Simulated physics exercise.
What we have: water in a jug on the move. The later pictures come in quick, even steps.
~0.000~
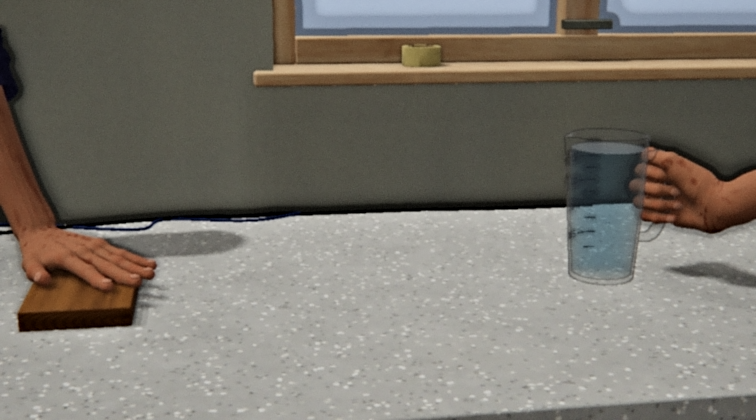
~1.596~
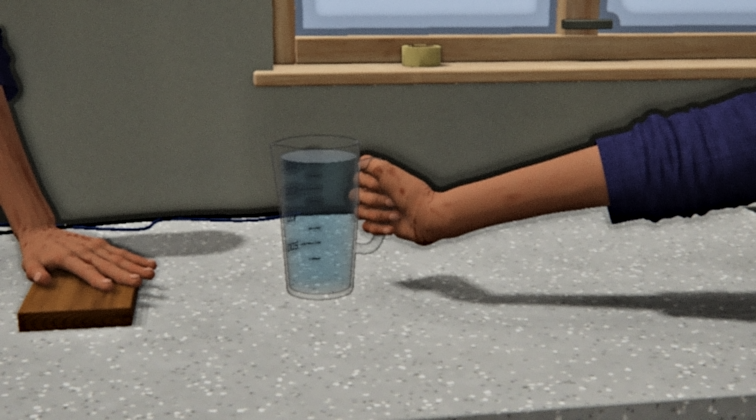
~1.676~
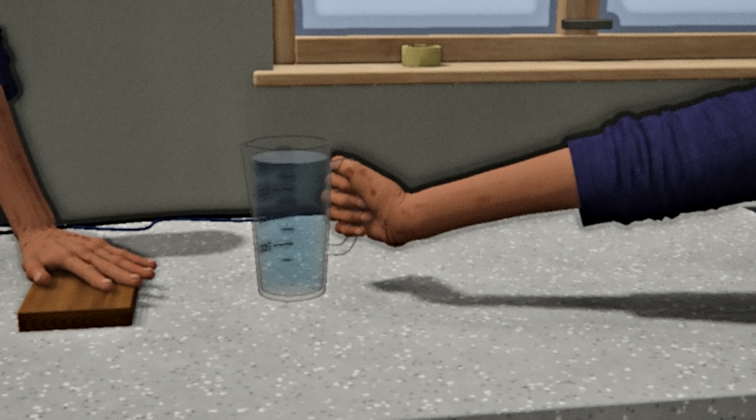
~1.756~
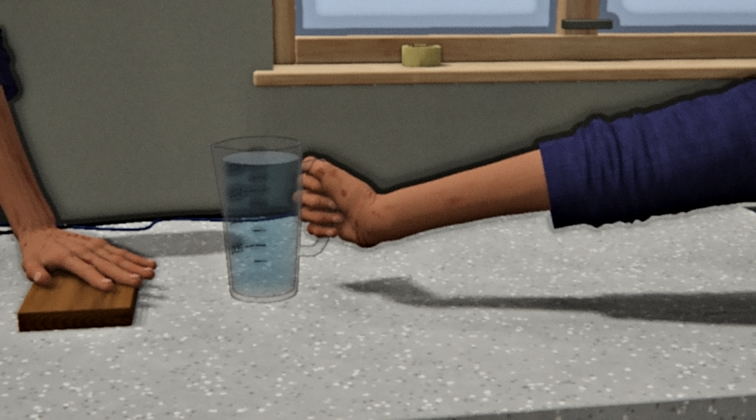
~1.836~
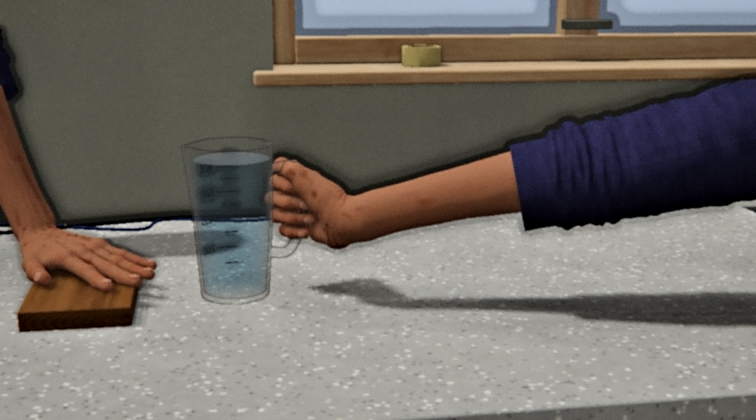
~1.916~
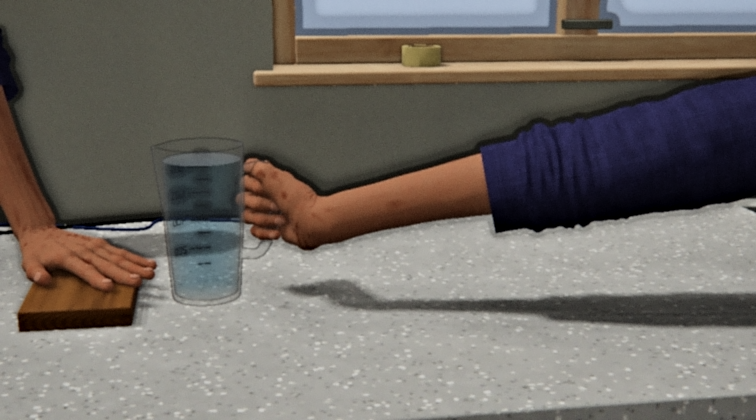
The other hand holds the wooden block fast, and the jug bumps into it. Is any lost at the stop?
As it turns out, it slops over.
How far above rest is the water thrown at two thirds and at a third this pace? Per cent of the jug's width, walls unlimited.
Roughly 25 per cent, then 10 per cent.
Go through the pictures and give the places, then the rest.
At rest; jug (605, 203) nearly full; wooden block (84, 292), in the first frame.
Under way; jug nearly full, surface at (319, 156), in the second frame.
In the third frame, 30 px further; jug (290, 215) nearly full.
In the fourth frame, 30 px further; jug nearly full, surface at (261, 158).
In the fifth frame, 30 px further; jug (233, 217) nearly full.
In the sixth frame, 30 px further; jug nearly full, surface at (202, 159); wooden block (84, 292).
By 2.0 s, the jug meets the wooden block.
By 2.1 s, the water surges up the wall; it has slopped over.
By 3.5 s, the jug stands at the wooden block; it has slopped over.
